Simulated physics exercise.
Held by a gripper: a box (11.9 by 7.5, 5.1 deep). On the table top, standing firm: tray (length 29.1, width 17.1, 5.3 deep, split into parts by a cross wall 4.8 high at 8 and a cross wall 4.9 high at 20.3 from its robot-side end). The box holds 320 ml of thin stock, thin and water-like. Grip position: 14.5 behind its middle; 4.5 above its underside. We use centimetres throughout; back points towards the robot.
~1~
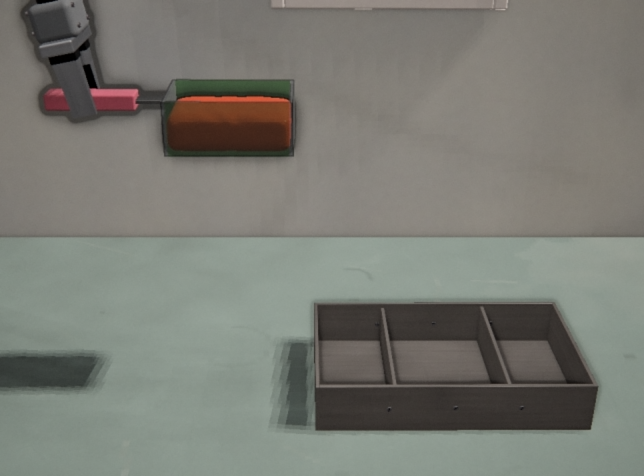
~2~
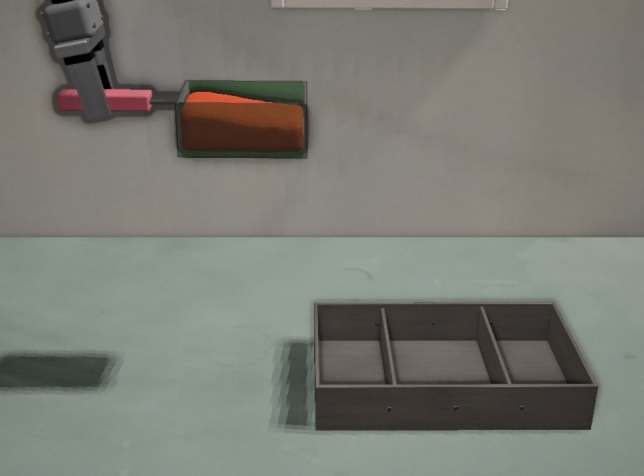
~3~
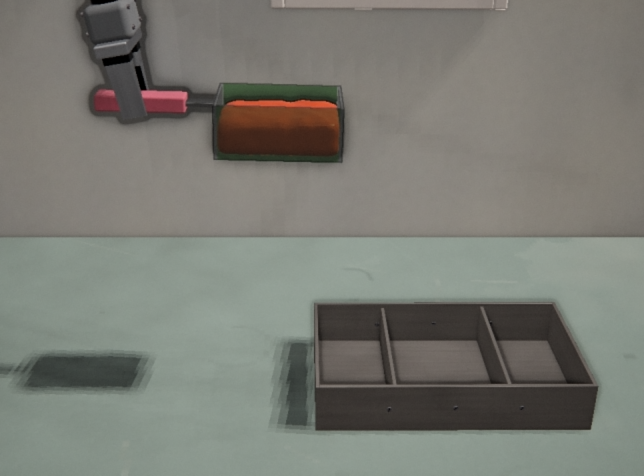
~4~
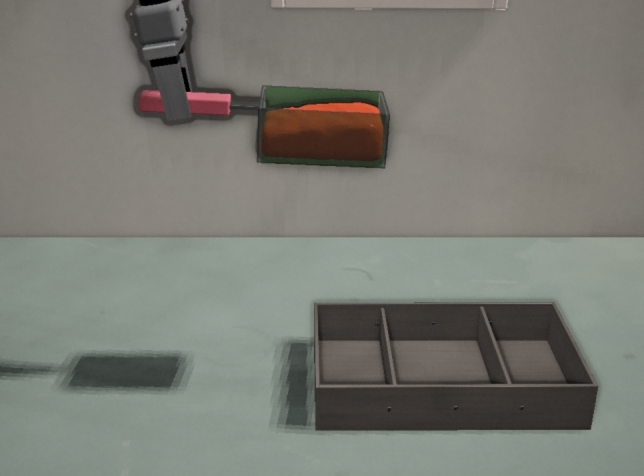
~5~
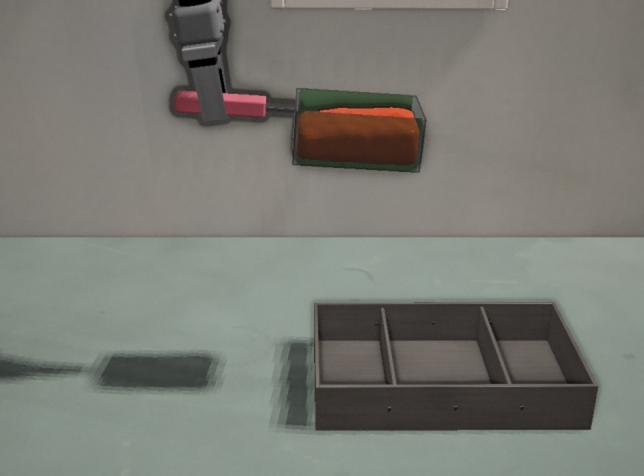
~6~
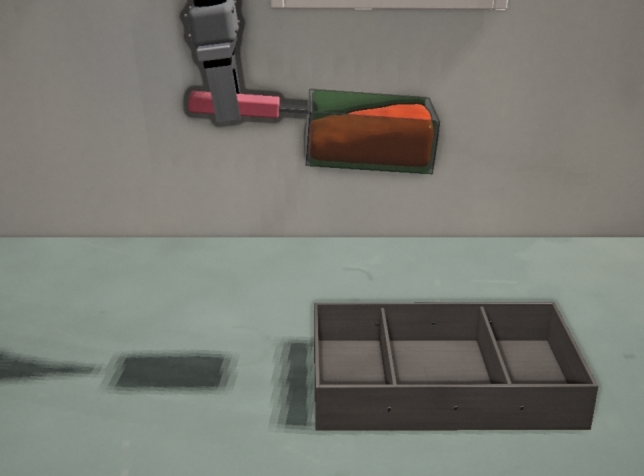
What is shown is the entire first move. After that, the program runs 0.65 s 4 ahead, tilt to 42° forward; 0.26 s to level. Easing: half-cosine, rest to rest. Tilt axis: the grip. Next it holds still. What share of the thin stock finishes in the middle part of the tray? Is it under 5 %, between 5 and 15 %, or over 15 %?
It is over 15 %.
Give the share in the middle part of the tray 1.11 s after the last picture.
Share: Close to 35 %.
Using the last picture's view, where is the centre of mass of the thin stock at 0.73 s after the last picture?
Roughly (420, 266).
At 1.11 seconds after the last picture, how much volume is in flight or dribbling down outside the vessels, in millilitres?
Estimate: Around 10 ml.
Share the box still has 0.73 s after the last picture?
About 60 %.
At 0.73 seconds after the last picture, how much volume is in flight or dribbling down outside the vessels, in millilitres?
About 35 ml.
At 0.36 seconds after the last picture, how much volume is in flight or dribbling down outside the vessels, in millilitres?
It comes to close to 0 ml.
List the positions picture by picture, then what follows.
In the first picture, the box floor at (232, 139), level; upper third of the thin stock around (231, 111), from x 170 to 290, top at y 100; 315 ml in the box.
In the second picture, the box floor at (245, 140), level; upper third of the thin stock around (226, 110), from x 180 to 300, top at y 95.
In the third picture, the box floor at (279, 144), tilted 1° forward; upper third of the thin stock around (278, 115), from x 220 to 340, top at y 100.
In the fourth picture, the box floor at (321, 148), tilted 3° forward; upper third of the thin stock around (330, 119), from x 265 to 380, top at y 105.
In the fifth picture, the box floor at (354, 151), tilted 4° forward; upper third of the thin stock around (359, 122), from x 300 to 415, top at y 110.
In the sixth picture, the box floor at (367, 152), tilted 4° forward; upper third of the thin stock around (390, 123), from x 310 to 430, top at y 105; 315 ml in the box.
Then, 0.36 s on, tilted 27° forward, liquid up to 27 above the table; 315 ml in the box.
Then, 0.73 s on, tilted 33° forward, liquid up to 29 above the table; 185 ml in the box, 100 ml in the middle part, 35 ml in the air or running down outside.
Then, 1.11 s on, level, liquid up to 82 above the table; 175 ml in the box, 110 ml in the middle part, 10 ml on the table or floor, 5 ml in the far-side part, 10 ml in the air or running down outside.
Then, 1.91 s on, level, liquid up to 32 above the table; 175 ml in the box, 115 ml in the middle part, 15 ml on the table or floor, 5 ml in the far-side part.
In the end, 175 ml in the box, 115 ml in the middle part, 15 ml on the table or floor, 5 ml in the far-side part. That is 36 % in the middle part of the tray.
